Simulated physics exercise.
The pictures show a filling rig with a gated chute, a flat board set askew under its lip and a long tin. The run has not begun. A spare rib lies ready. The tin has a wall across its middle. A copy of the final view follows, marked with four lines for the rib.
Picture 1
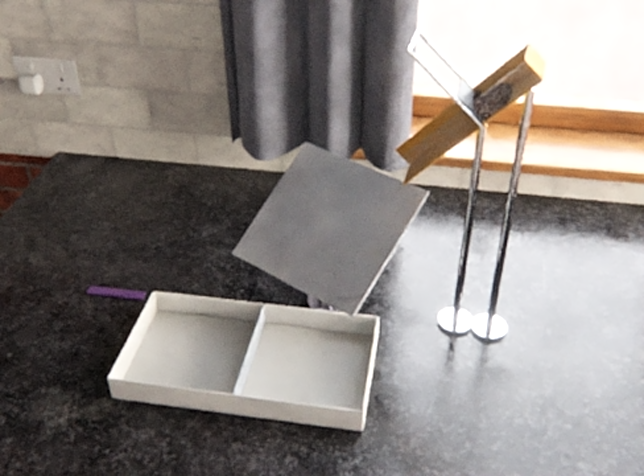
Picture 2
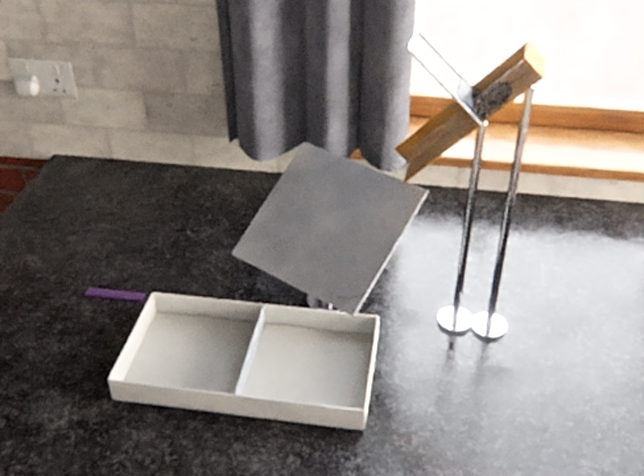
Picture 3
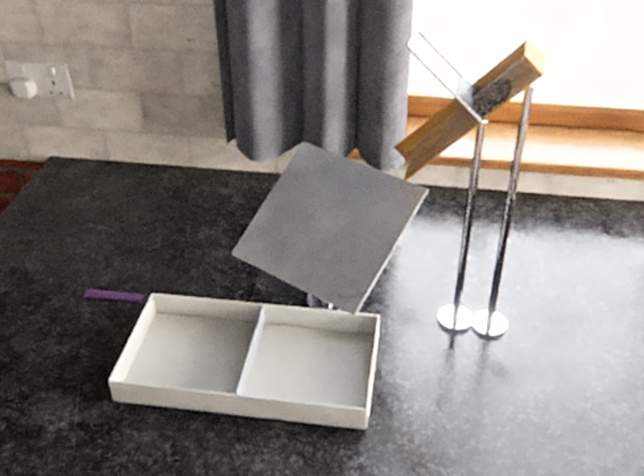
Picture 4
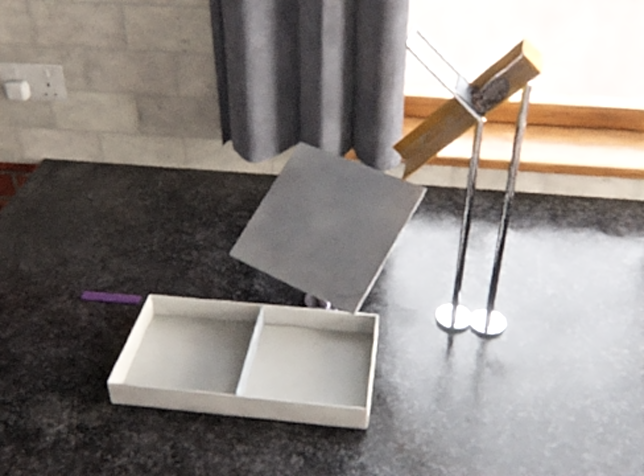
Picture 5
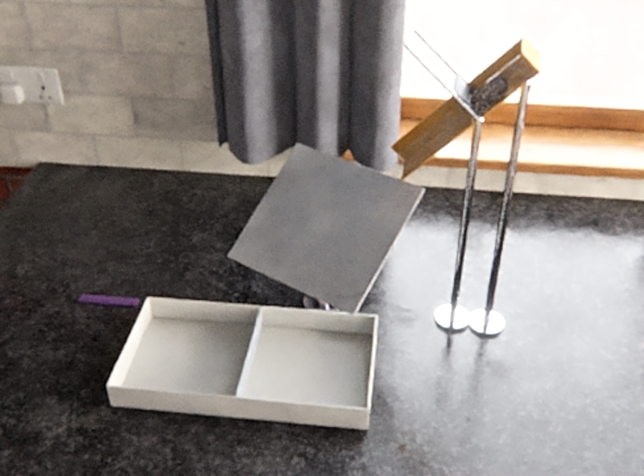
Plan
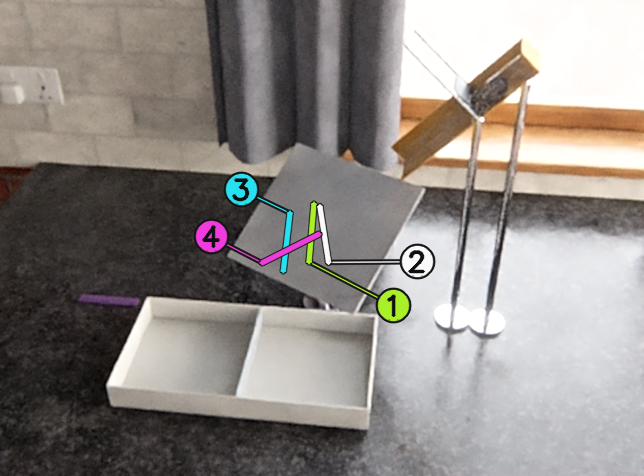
A tilted grey board stands still behind a divided white tray, beside a raised wooden chute.
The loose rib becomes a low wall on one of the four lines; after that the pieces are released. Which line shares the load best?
Choose 4.
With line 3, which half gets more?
Right.
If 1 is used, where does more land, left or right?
More lands on the right.
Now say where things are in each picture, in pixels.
In the first picture, load behind the gate near (493, 104), allspice berries; lip of the chute near (407, 175), sloping steeply.
In the second picture, middle of the board near (327, 223), tilted fairly steeply; middle of its low edge near (289, 283); of its high edge near (363, 165).
In the third picture, front corners of the tin near (109, 381) and (367, 409); front end of its middle wall near (236, 395); gate still shut near (462, 89).
In the fourth picture, middle of the load near (491, 98); lip near (405, 171).
In the fifth picture, middle of the load near (489, 97); lip near (403, 172).
On the marked copy, line 1 from (313, 204) to (309, 261); line 2 from (319, 206) to (328, 262); line 3 from (289, 213) to (283, 270); line 4 from (318, 234) to (262, 262).
Choosing 1, of what is caught, only a few in the left half, all but a few in the right.
Choosing 2, of what is caught, only a few in the left half, all but a few in the right.
Choosing 3, of what is caught, a small share in the left half, all but a few in the right.
Choosing 4, of what is caught, close to two thirds in the left half, close to a third in the right.
